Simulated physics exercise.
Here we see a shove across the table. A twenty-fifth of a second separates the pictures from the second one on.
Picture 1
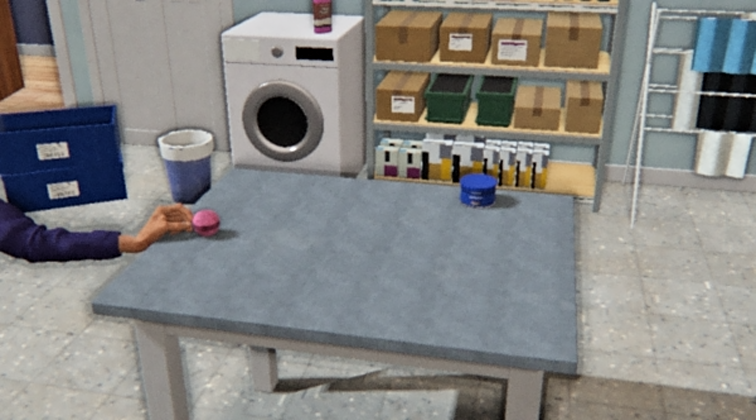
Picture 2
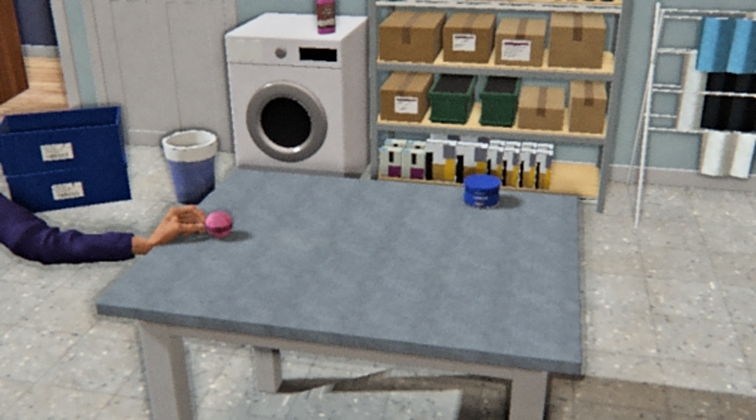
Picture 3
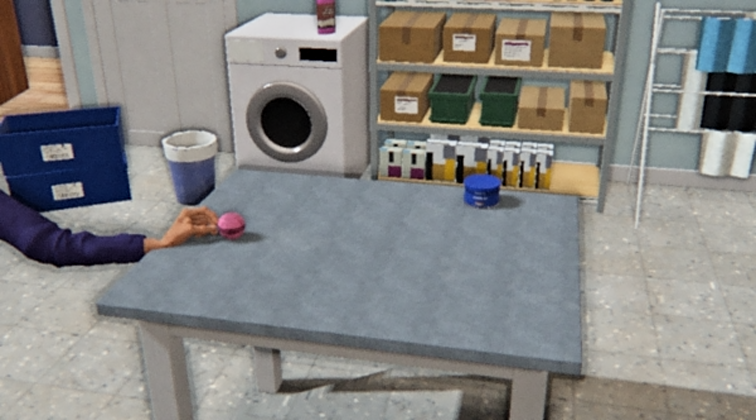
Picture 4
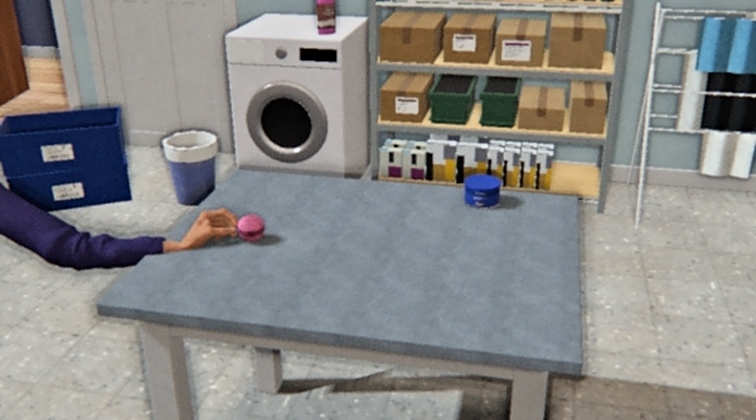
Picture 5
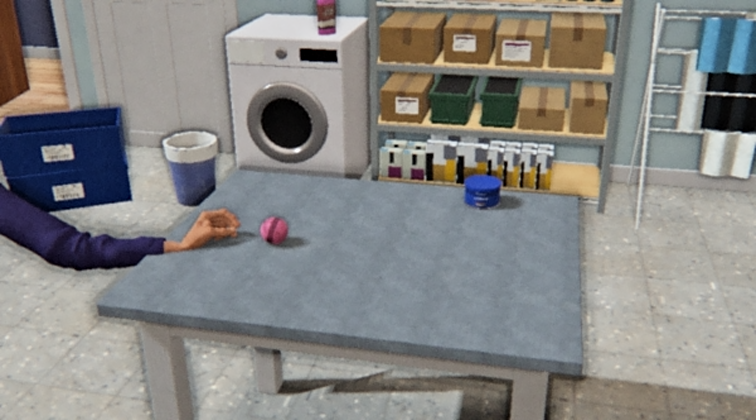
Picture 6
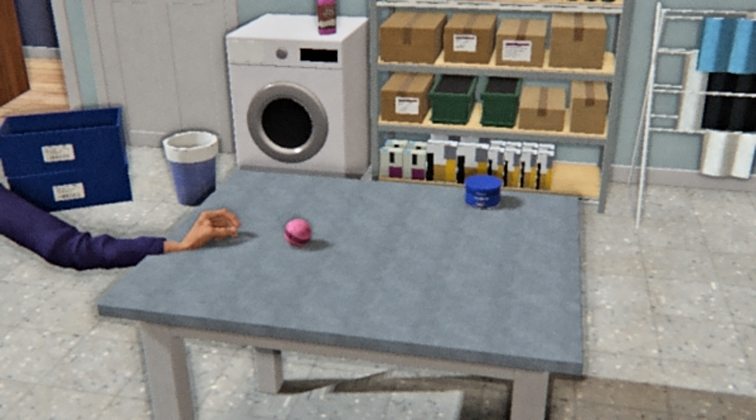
The footage shows a hand in a dark purple sleeve pushing a pink ball rightward across a gray table, then staying still as the ball rolls away from its fingers toward the middle, while a blue container sits unmoved.
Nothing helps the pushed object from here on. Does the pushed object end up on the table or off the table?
Past the brink.
Then, 0.20 s past the last view, pink ball displaced well along near (416, 244).
Then, 0.60 s past the last view, pink ball now off the table.
Then, 0.90 s past the last view, things are still on the move.
Then, 1.20 s past the last view, as before.
Finally, off the table, pink ball.
